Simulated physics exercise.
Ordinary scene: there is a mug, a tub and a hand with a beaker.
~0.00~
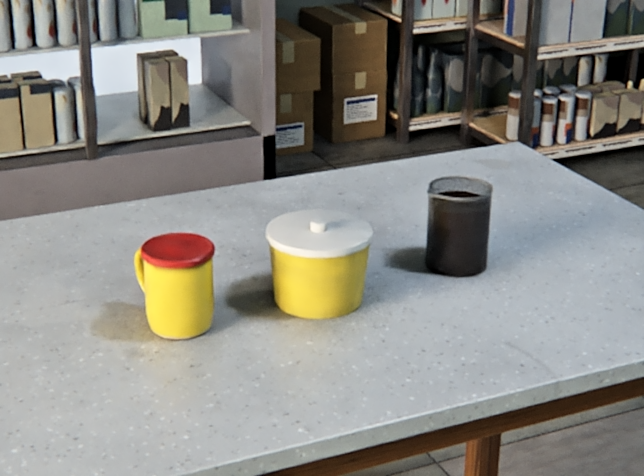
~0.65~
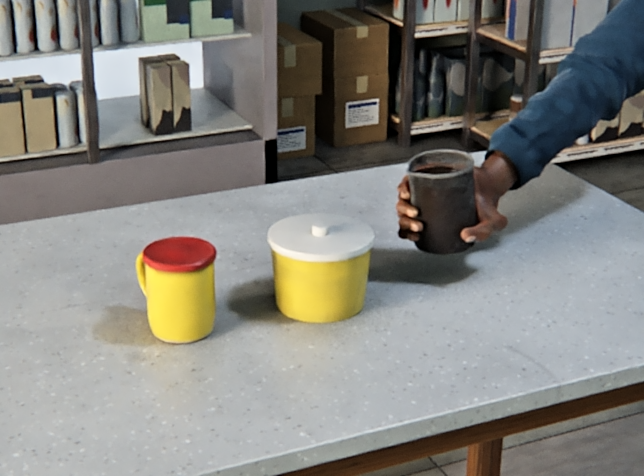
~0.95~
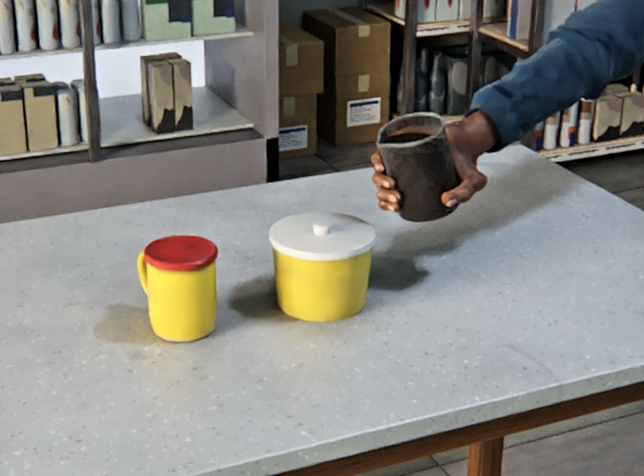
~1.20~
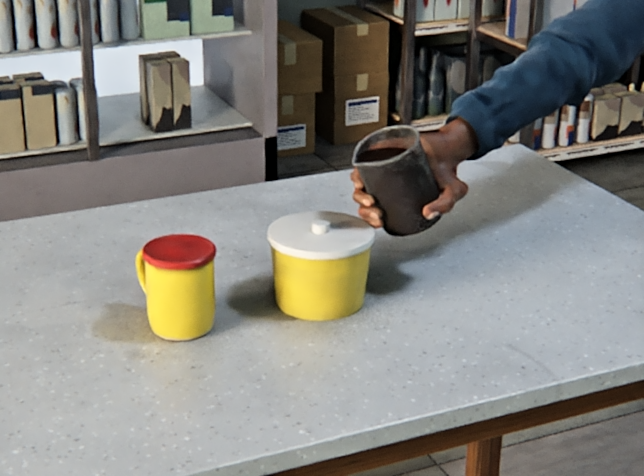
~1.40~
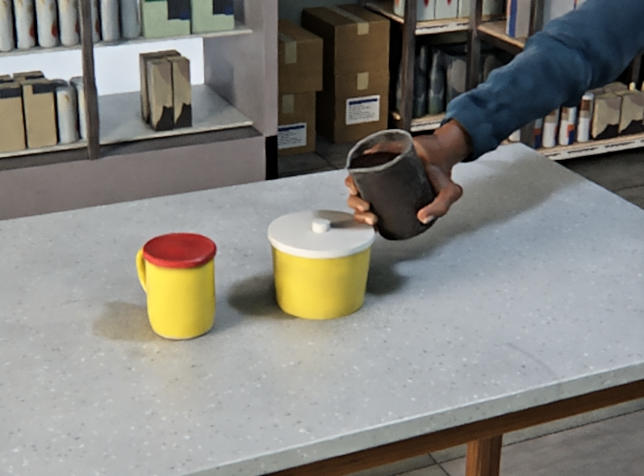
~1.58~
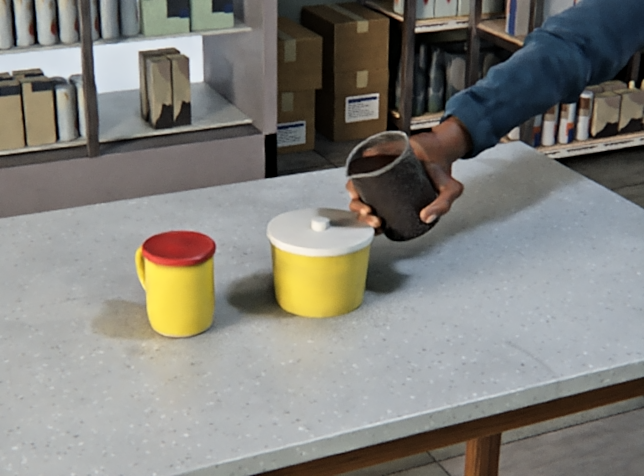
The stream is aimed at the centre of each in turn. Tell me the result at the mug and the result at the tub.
One by one: Mug: Outside. Tub: Outside.
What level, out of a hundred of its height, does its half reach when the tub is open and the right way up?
Roughly 25 in a hundred, I reckon.
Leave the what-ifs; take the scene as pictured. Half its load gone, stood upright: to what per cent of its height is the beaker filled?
About 40 per cent.
After 2.3 s, it hits the lid of the tub and runs off.
After 3.2 s, it hits the lid of the mug and runs off.
After 4.6 s, the tub is empty, in a puddle; the mug is empty, in a puddle.
